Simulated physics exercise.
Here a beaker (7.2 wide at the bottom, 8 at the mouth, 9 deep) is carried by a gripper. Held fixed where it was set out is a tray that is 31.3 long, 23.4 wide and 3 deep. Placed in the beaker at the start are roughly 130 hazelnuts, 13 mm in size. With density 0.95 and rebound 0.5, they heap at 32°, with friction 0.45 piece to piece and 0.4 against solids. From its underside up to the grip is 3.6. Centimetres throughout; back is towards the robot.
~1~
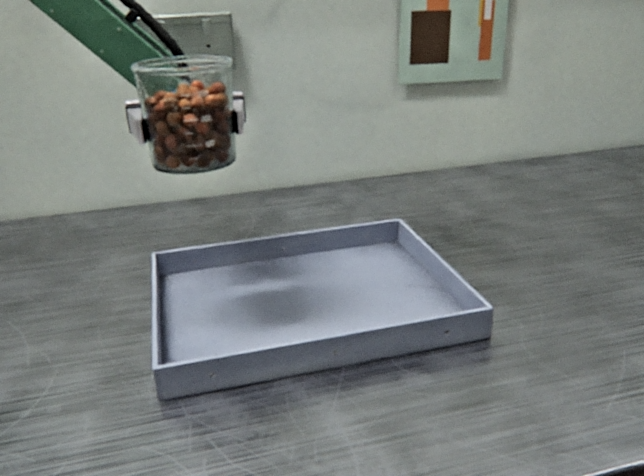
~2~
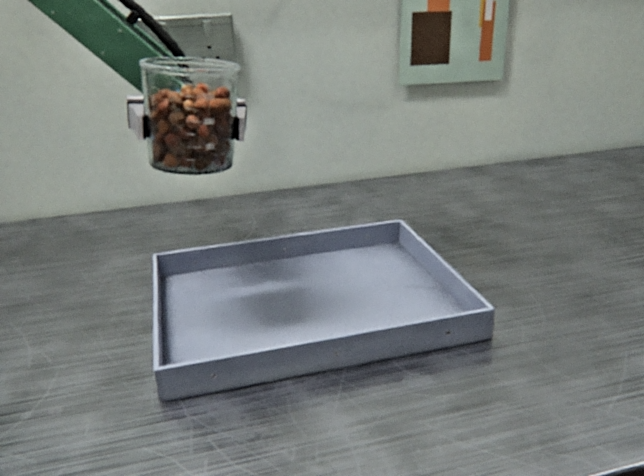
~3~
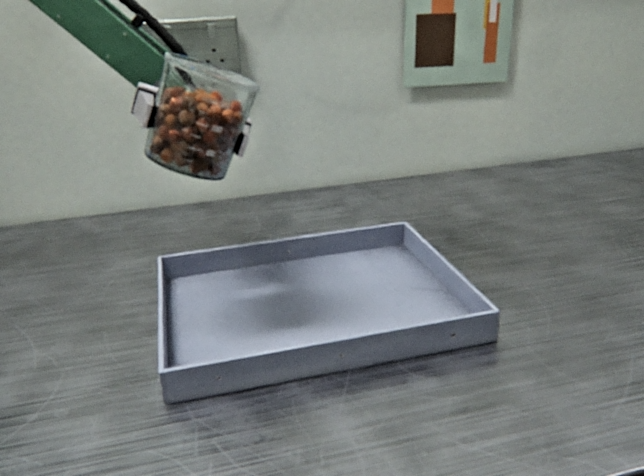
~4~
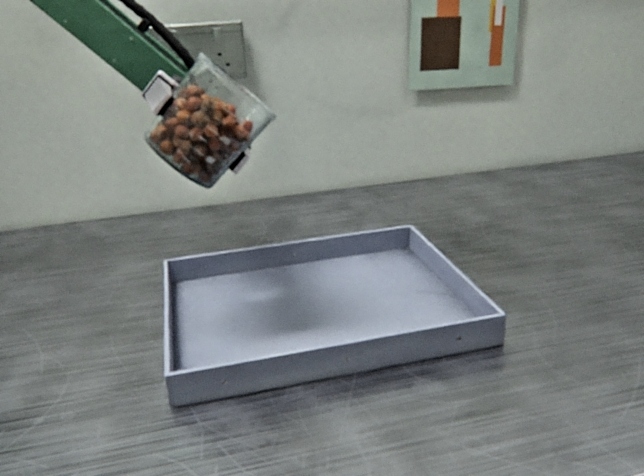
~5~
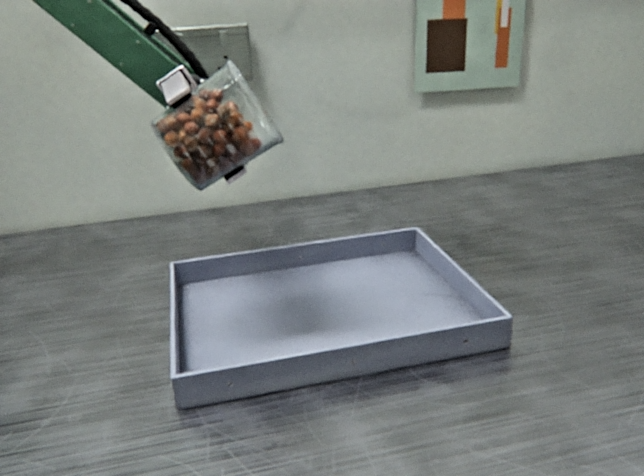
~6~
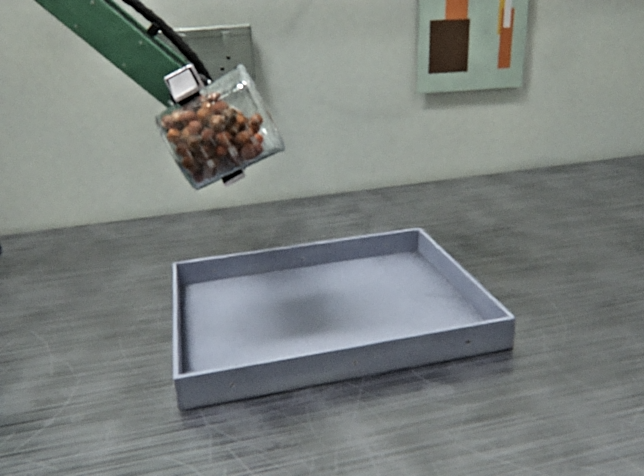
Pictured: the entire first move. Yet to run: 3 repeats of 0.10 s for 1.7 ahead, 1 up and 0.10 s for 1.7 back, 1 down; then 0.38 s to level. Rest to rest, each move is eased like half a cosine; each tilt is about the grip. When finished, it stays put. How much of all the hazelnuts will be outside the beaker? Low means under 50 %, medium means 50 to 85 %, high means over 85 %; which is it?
It is low.
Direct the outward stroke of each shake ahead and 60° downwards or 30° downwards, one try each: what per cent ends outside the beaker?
Estimates, in order: 0 % then 10 %.
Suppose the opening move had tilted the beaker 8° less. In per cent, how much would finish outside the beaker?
Then something close to 15 in a hundred.
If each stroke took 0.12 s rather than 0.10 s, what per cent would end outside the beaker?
Roughly 15 percent would.
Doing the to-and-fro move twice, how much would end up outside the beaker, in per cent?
Roughly 15 percent.
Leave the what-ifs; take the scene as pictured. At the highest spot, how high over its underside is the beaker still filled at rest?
Around 7.5 cm above the underside.
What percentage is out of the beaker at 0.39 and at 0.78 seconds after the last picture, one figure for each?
Taking the two times in order, I'd say 10 and then 25 per cent.
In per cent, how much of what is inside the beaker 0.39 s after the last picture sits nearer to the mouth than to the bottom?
Roughly 55 %.
Then, 0.39 s after the last picture, tilted 68° forward, highest piece 23 above the table; 119 in the beaker, 3 in the tray, 10 in flight or on a rim.
Then, 0.78 s after the last picture, tilted 36° forward, highest piece 24 above the table; 101 in the beaker, 29 in the tray, 2 in flight or on a rim.
Then, 1.18 s after the last picture, level, highest piece 25 above the table; 100 in the beaker, 32 in the tray.
Then, 2.23 s after the last picture, level, highest piece 25 above the table; 100 in the beaker, 32 in the tray.
Final count, 100 in the beaker, 32 in the tray. That is 24 % outside the beaker.
